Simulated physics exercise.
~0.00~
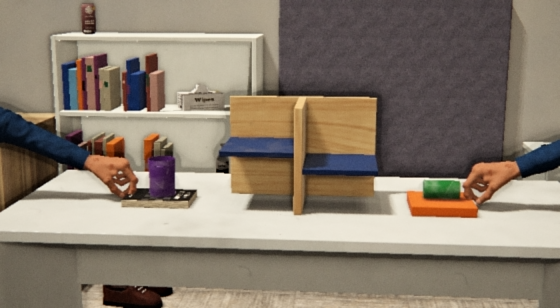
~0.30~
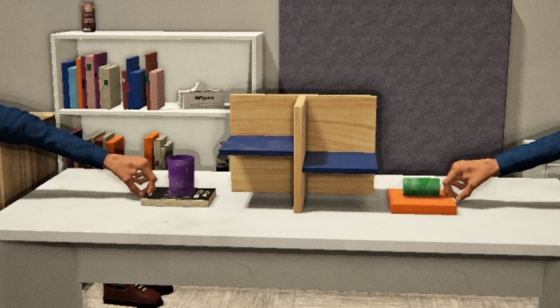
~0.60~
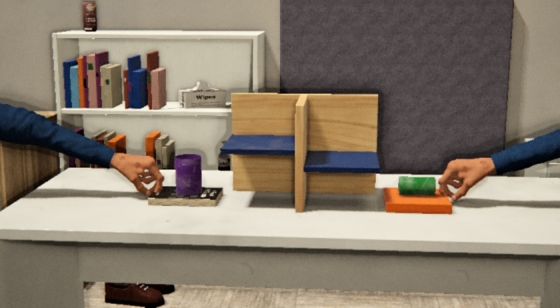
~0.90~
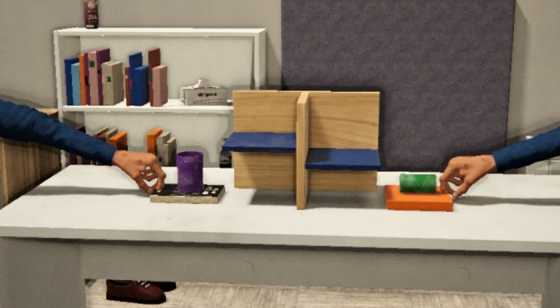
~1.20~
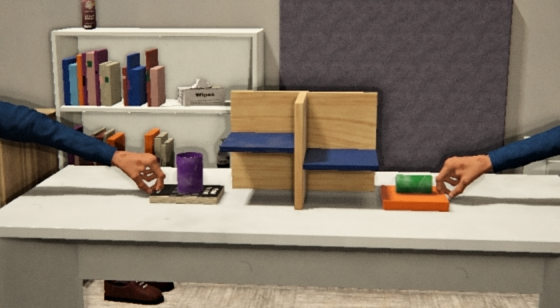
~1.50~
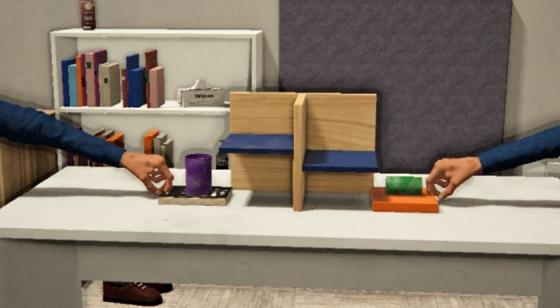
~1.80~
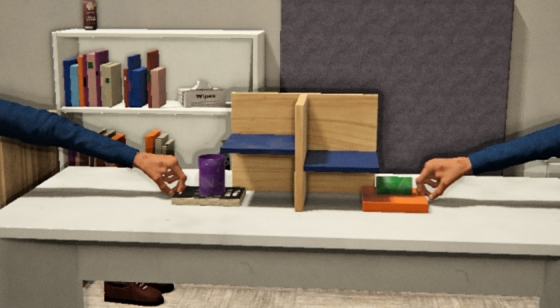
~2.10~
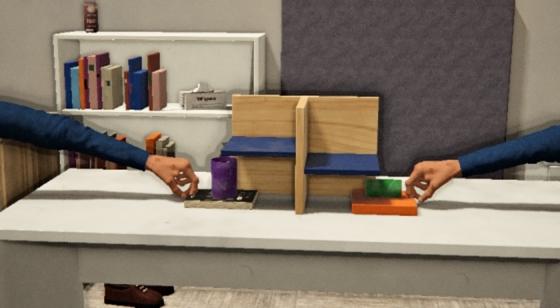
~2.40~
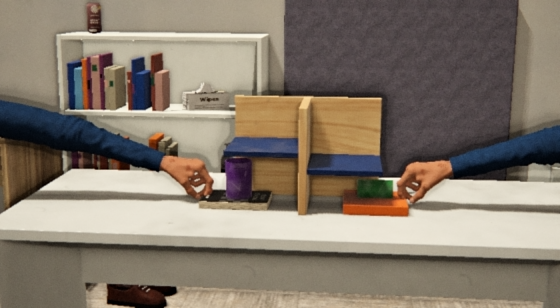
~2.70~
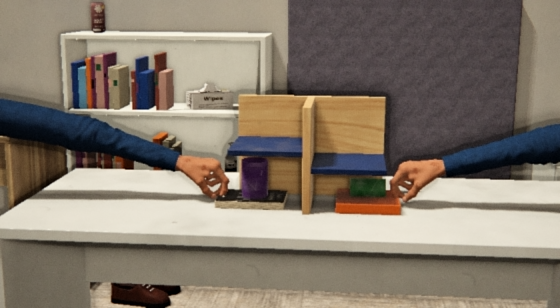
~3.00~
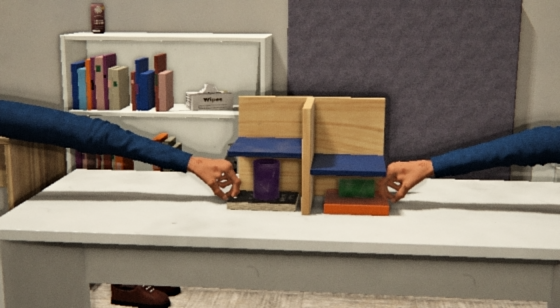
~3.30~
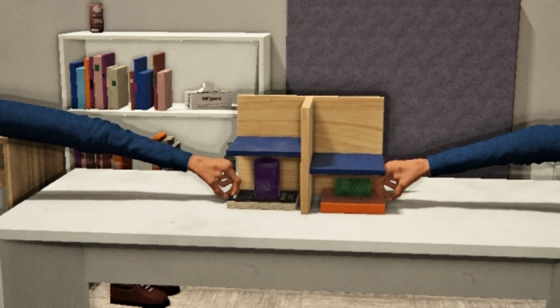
Two hands slide the purple beaker and green candle inward until both rest under the shelves.
